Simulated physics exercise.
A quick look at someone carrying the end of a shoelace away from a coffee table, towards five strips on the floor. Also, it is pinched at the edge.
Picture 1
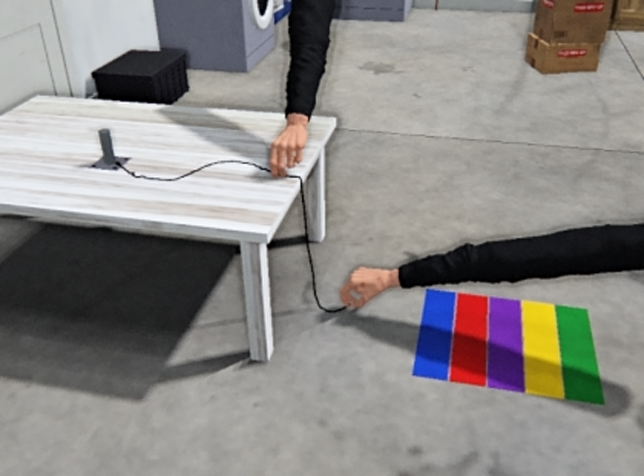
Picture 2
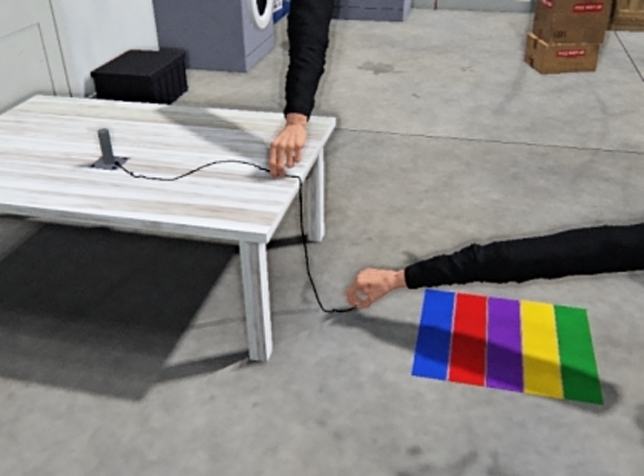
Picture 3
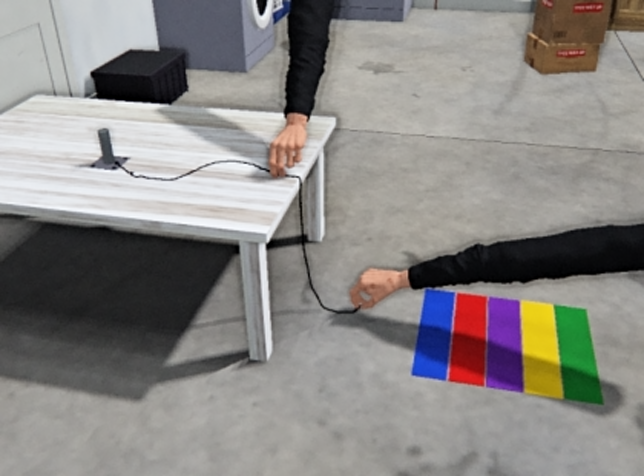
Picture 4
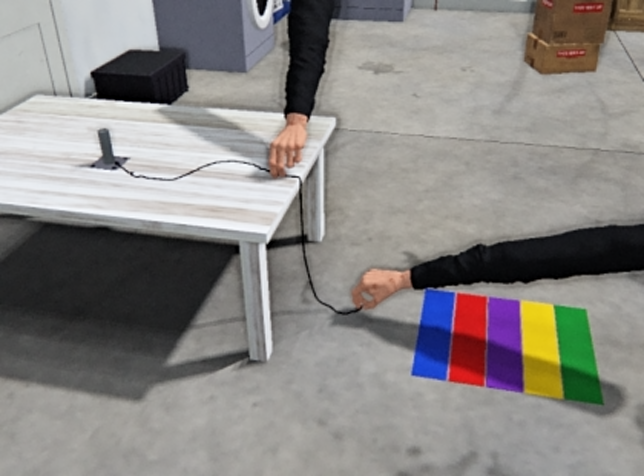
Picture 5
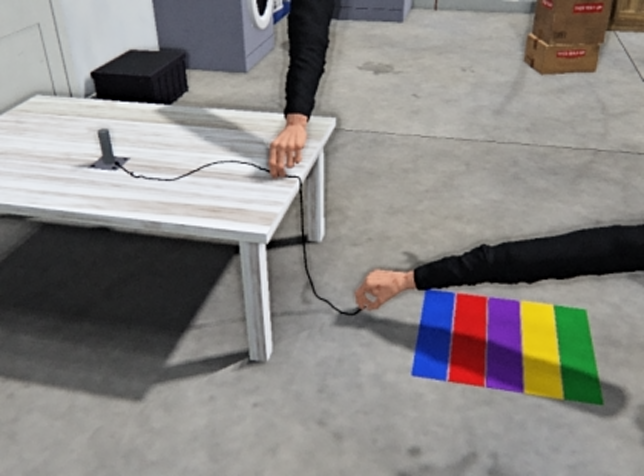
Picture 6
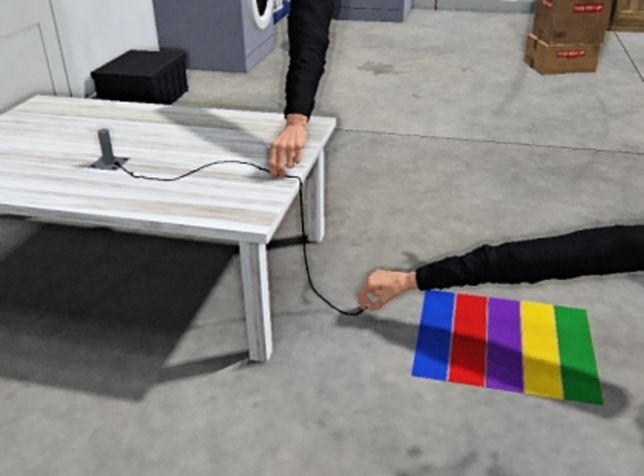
Hand on the right drawing a dark cord's end slightly rightward near five coloured strips while another pinches it at the table edge.
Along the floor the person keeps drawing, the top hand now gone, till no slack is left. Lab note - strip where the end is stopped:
Purple strip.
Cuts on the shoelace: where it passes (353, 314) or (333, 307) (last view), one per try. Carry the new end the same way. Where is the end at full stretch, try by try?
Pixel positions, in order: (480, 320), (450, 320).
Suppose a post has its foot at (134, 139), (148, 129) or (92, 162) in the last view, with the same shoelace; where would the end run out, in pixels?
First (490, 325), then (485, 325), then (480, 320).
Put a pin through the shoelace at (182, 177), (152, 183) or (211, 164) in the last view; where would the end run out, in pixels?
Going through the three tries, you get (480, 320), (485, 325) and (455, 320).
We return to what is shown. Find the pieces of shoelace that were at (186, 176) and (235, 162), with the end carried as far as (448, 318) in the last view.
About (213, 169), and the other about (268, 175).
Soon after, end near (448, 318); over blue.
Then, end near (482, 322); over red.
At full stretch, end near (502, 325); over purple. The purple one.
